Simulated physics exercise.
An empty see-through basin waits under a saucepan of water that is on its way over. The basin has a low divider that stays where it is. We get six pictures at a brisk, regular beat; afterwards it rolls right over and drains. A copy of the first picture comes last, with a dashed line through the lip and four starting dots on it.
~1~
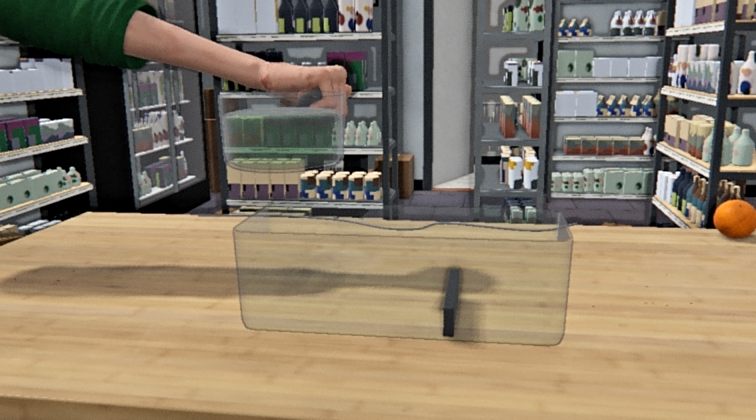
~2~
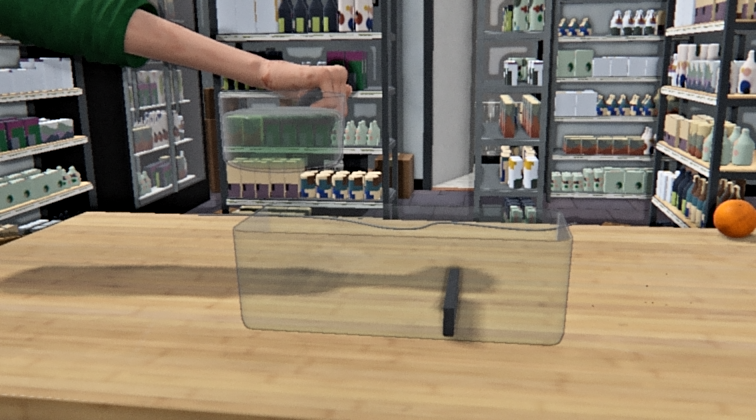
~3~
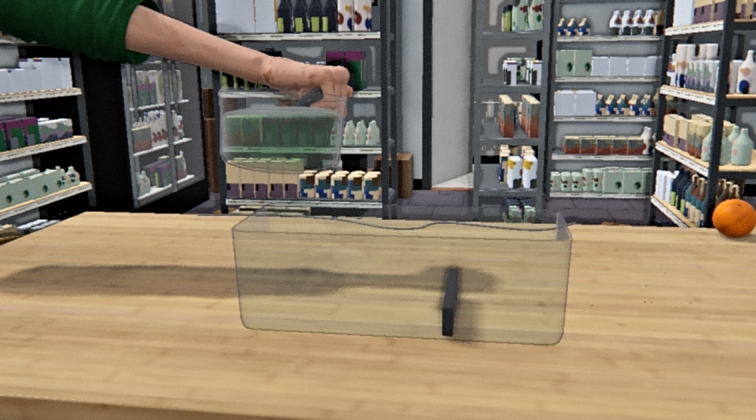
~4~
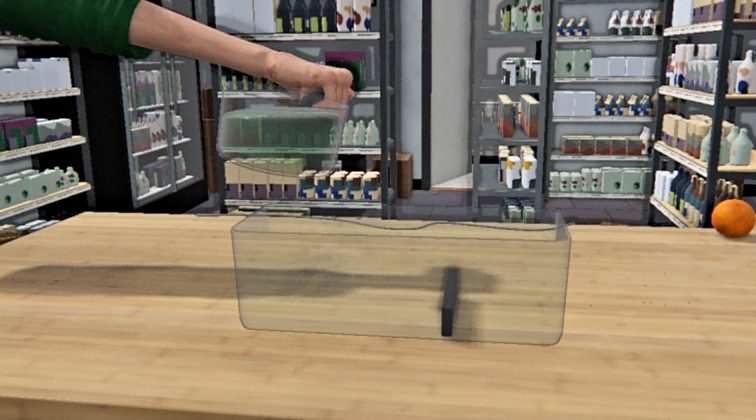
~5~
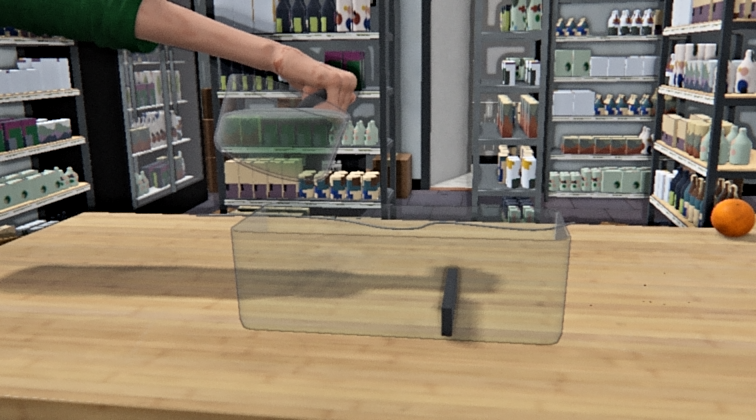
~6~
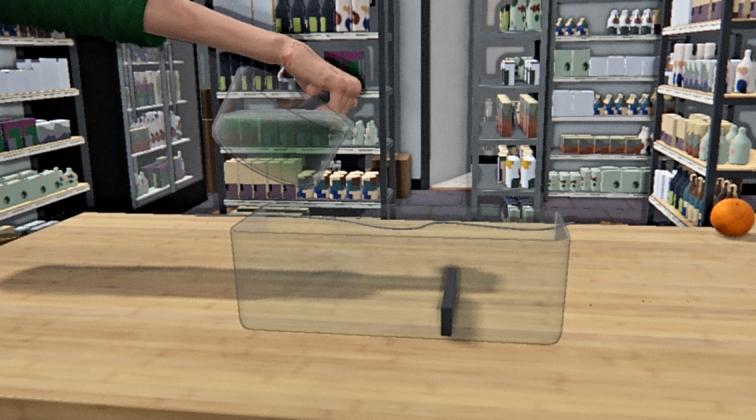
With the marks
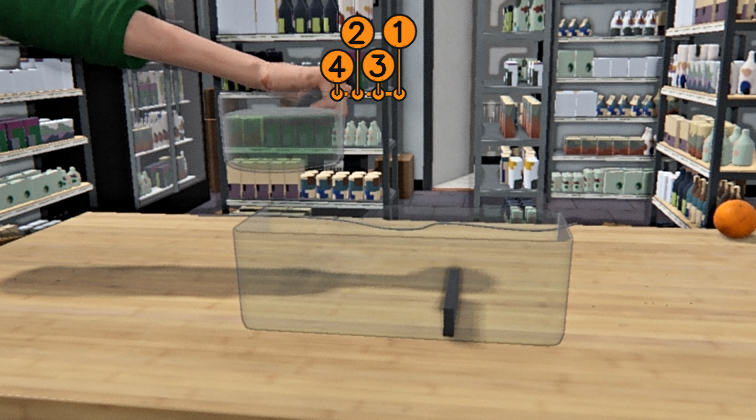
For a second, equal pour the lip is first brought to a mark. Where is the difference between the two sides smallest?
The answer is place 1.
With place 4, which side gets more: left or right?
The left side.
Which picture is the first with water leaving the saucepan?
Picture 6.
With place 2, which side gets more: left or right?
The left one.
On the marked copy, 1 at (399, 93); 2 at (357, 94); 3 at (378, 93); 4 at (337, 94).
With 1, about 49 % ends left of the wall and 51 % right of it.
With 2, about 94 % ends left of the wall and 6 % right of it.
With 3, about 74 % ends left of the wall and 25 % right of it.
With 4, about 88 % ends left of the wall and 12 % right of it.
